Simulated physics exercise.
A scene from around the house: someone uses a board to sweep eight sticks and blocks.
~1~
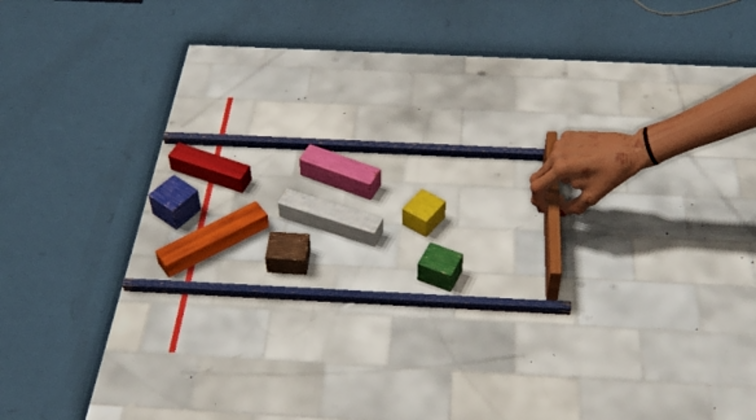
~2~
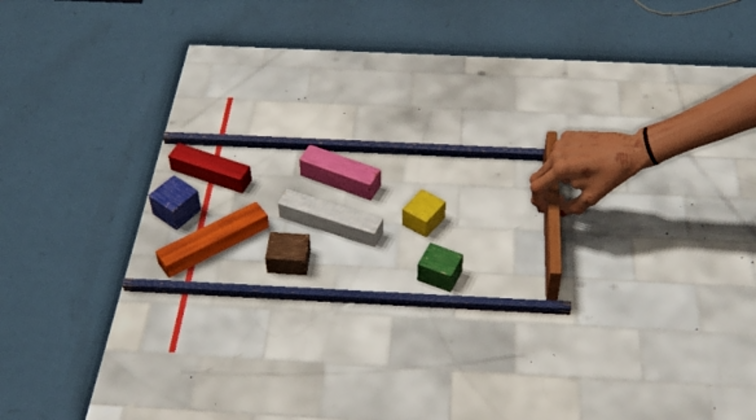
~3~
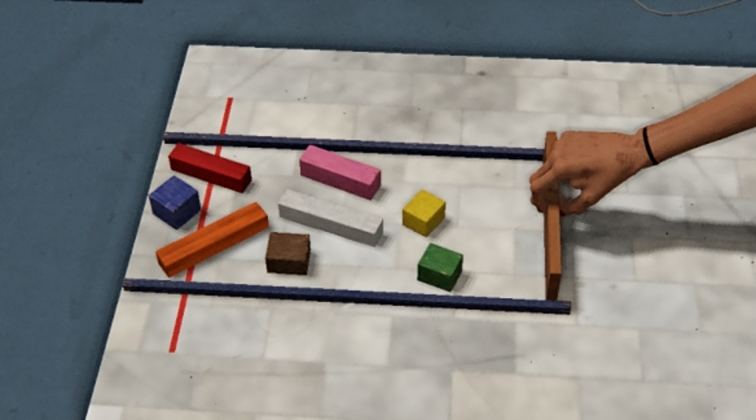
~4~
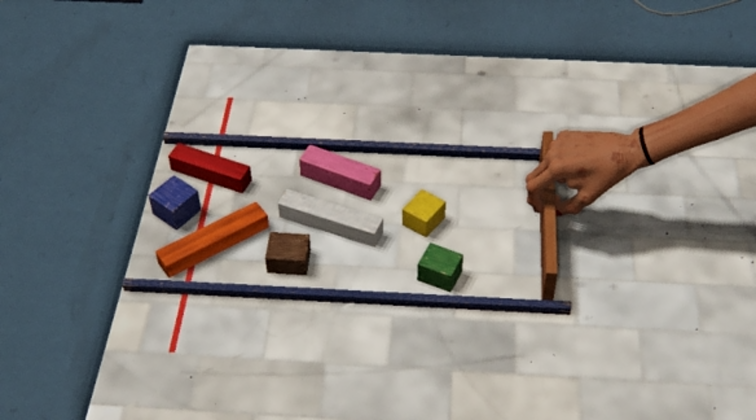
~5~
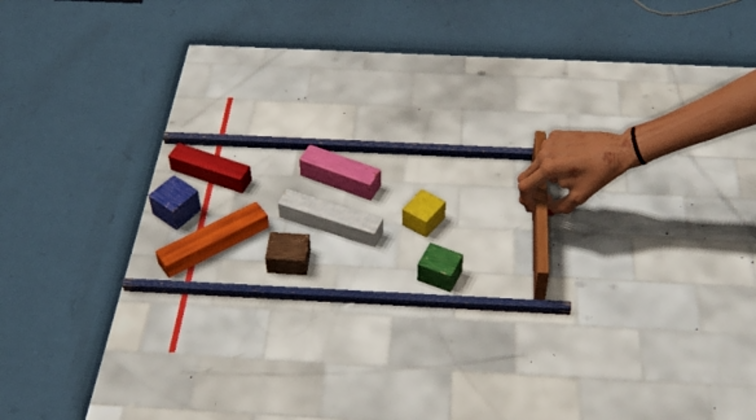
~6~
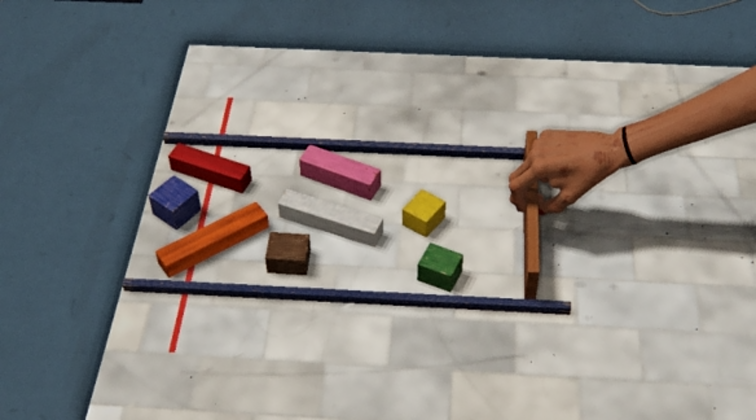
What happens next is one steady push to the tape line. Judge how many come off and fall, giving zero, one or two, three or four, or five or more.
The ones that fall? Three or four of them, I think.
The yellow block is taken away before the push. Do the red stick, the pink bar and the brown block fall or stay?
Note: Red stick is off by the end; pink bar is on by the end; brown block is on by the end.
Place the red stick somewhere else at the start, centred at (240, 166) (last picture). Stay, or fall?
The red stick drops off.
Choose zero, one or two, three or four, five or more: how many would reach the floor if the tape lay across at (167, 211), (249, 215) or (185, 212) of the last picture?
Falls: Five or over; no fall at all; three or four.
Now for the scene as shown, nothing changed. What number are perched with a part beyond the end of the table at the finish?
The count would be 3.
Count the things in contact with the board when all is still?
The count comes out at 4.
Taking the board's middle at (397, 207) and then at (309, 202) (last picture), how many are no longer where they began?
One spot: 2. Other spot: 7.
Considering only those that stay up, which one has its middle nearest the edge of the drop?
It's the brown block that ends up nearest.
Early on, none off yet; blue block at rest near (175, 203); red stick at rest near (210, 168); orange stick at rest near (213, 239).
Finally, the number that fall off is three or four; lost, orange stick, red stick and blue block.
